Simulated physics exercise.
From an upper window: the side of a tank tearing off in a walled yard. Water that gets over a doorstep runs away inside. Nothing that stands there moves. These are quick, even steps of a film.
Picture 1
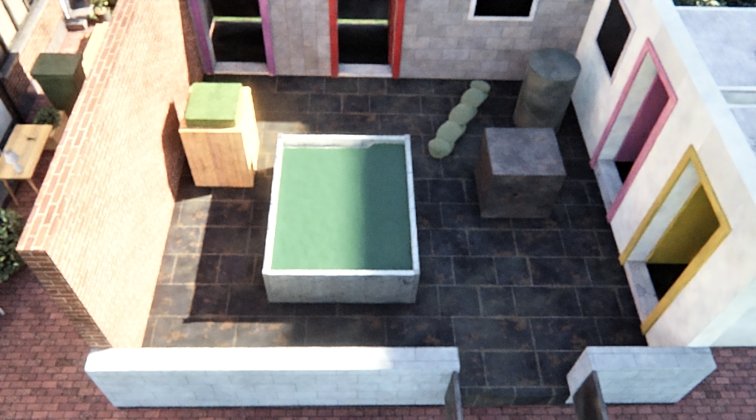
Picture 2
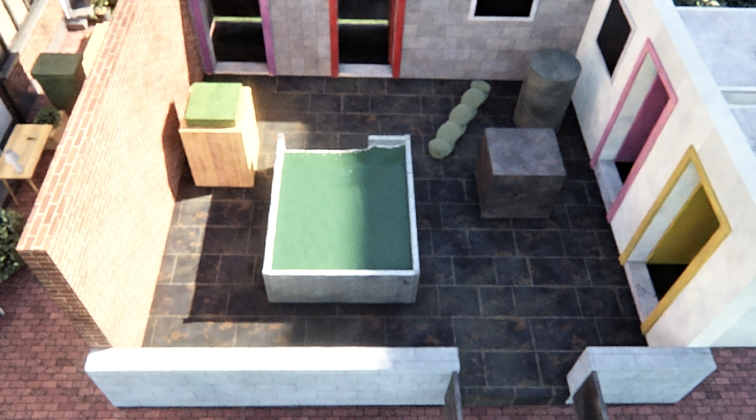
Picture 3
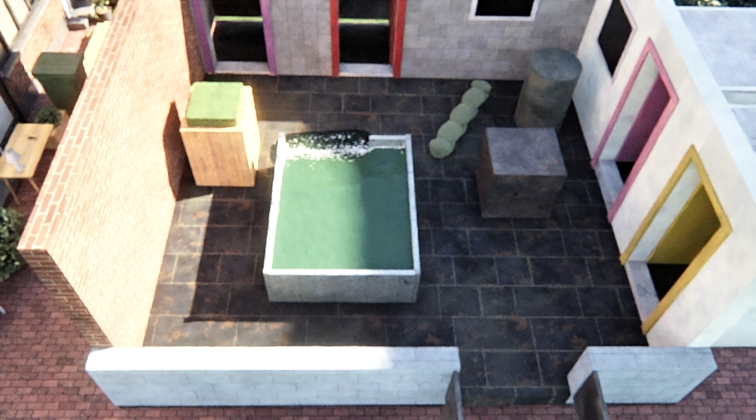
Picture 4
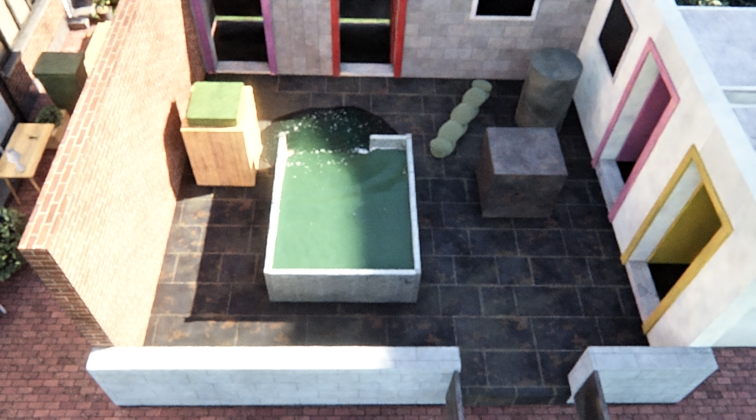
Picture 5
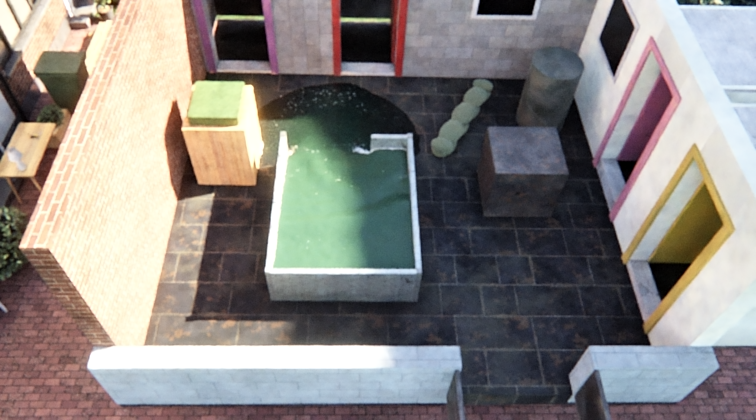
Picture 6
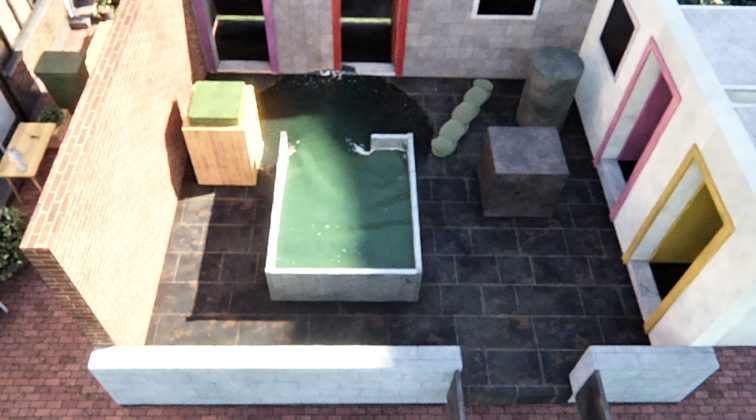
At the start, a pale rectangular tank of green water stands whole and still in a walled yard. Part of its far side breaks away, and water pours through the gap, foaming white, then spreads in a dark, widening fan across the paving toward the back wall.
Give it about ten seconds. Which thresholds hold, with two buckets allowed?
In the end: The pink door holds within the limit; the red door floods; the yellow door holds within the limit; the purple door floods.
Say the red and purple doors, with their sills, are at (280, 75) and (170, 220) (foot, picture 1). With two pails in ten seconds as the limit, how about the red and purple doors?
My reading: The red door goes over, the purple door lets less in.
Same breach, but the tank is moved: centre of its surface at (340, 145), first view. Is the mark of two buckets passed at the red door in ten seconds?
Then: The red door is over.
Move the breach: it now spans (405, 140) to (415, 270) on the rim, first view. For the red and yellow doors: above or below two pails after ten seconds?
Red takes less; yellow takes more.
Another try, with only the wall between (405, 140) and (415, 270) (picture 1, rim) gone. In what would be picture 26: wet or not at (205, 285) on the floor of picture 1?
At that place: Dry.
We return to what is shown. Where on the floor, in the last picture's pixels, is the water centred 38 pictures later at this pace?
Near (352, 158).
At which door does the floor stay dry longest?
It is the one in yellow.
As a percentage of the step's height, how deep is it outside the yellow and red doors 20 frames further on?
In turn 0 and 250 per cent.
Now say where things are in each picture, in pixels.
In the first frame, the tank at (343, 203) is whole and still.
In the second frame, the front is at a hidden place, out from the gap on the tank's far side.
In the third frame, water pours out on the tank's far side and has run to (366, 136).
In the fourth frame, water pours out on the tank's far side and has run to (355, 111).
In the fifth frame, water pours out on the tank's far side and has run to (349, 88).
In the sixth frame, water pours out on the tank's far side and has run to (342, 67).
A moment on, water covers 25 % of the floor; the pink door not reached, the red door over two buckets in, the yellow door not reached, the purple door under two buckets in.
Next, water covers 30 % of the floor; the pink door not reached, the red door far over two buckets in, the yellow door not reached, the purple door over two buckets in.
Then, water covers 35 % of the floor; the pink door not reached, the red door far over two buckets in, the yellow door not reached, the purple door far over two buckets in.
Later, water covers 60 % of the floor; the pink door wet at the sill, nothing in, the red door far over two buckets in, the yellow door wet at the sill, nothing in, the purple door far over two buckets in.
In the end, water covers 85 % of the floor; the pink door wet at the sill, nothing in, the red door far over two buckets in, the yellow door wet at the sill, nothing in, the purple door far over two buckets in.
